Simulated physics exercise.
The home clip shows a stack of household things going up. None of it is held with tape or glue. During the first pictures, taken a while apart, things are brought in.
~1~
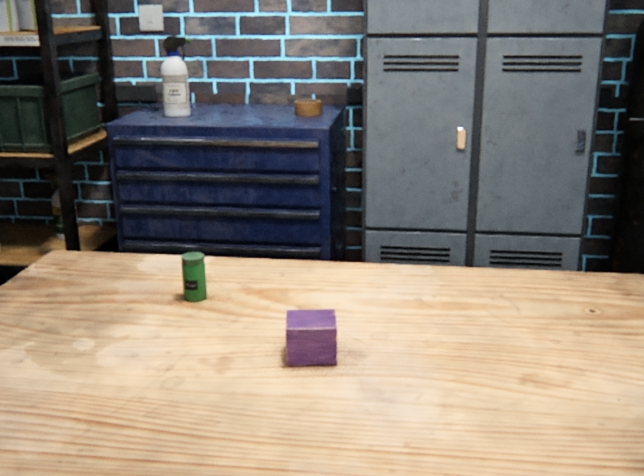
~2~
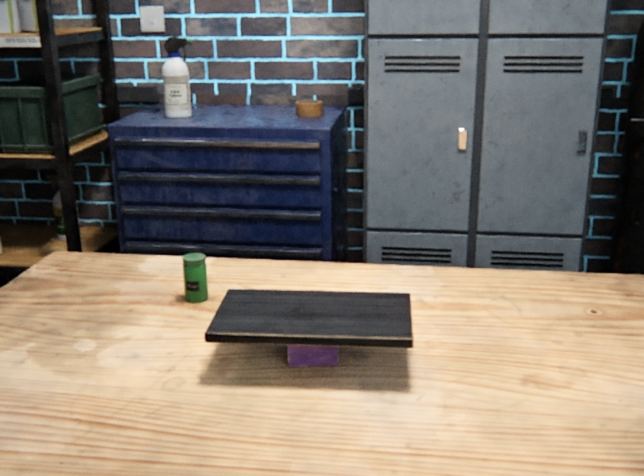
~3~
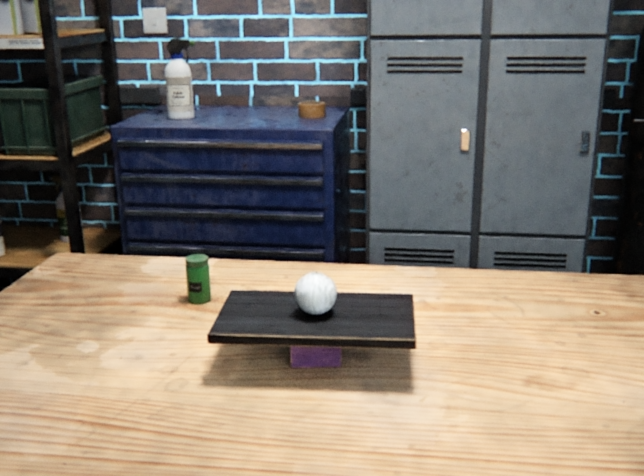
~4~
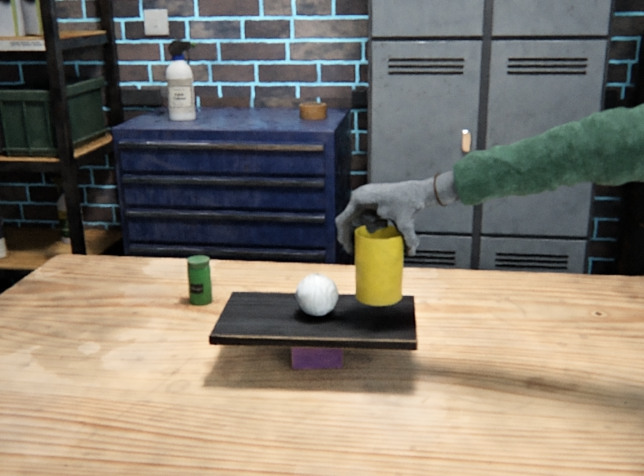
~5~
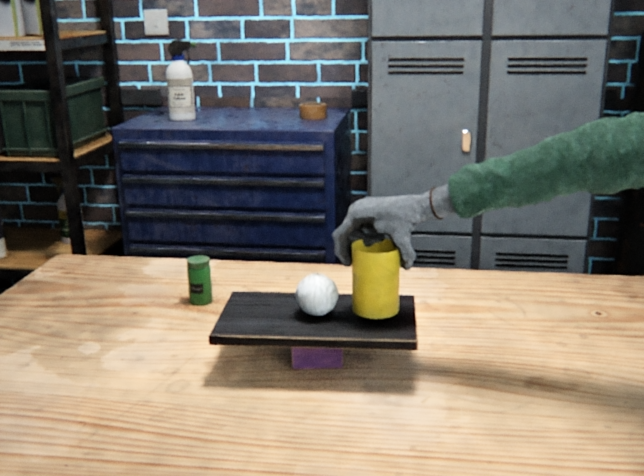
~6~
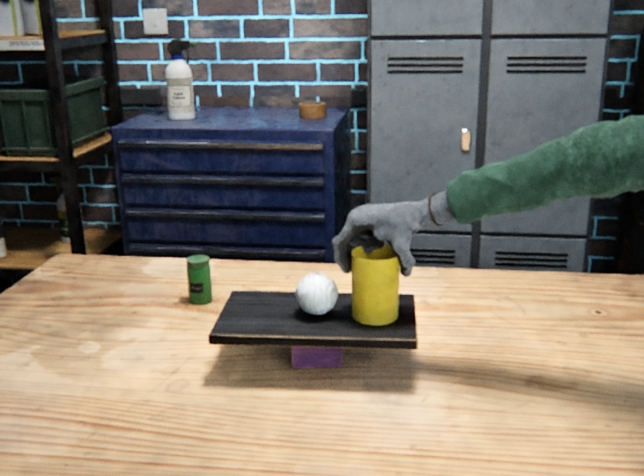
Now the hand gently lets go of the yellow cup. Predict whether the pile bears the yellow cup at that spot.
It stays balanced.
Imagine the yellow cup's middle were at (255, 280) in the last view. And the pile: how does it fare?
Afterwards the pile remains stable.
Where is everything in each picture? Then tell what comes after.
In the first picture, the last thing is not in view yet; green shaker (194, 277).
In the second picture, the last thing is not in view yet.
In the third picture, the last thing is not in view yet; green shaker (198, 279).
In the fourth picture, on its way; yellow cup (379, 265).
In the fifth picture, on its way; yellow cup (376, 278); green shaker (200, 280).
In the sixth picture, set down, still held; yellow cup (375, 285).
Then, 0.90 s on from there, no change.
Then, 2.00 s on from there, yellow cup resting near (375, 285).
In the end, all 5 unmoved. At the end, from the last picture's camera, yellow cup near (375, 285). The pile stays up.
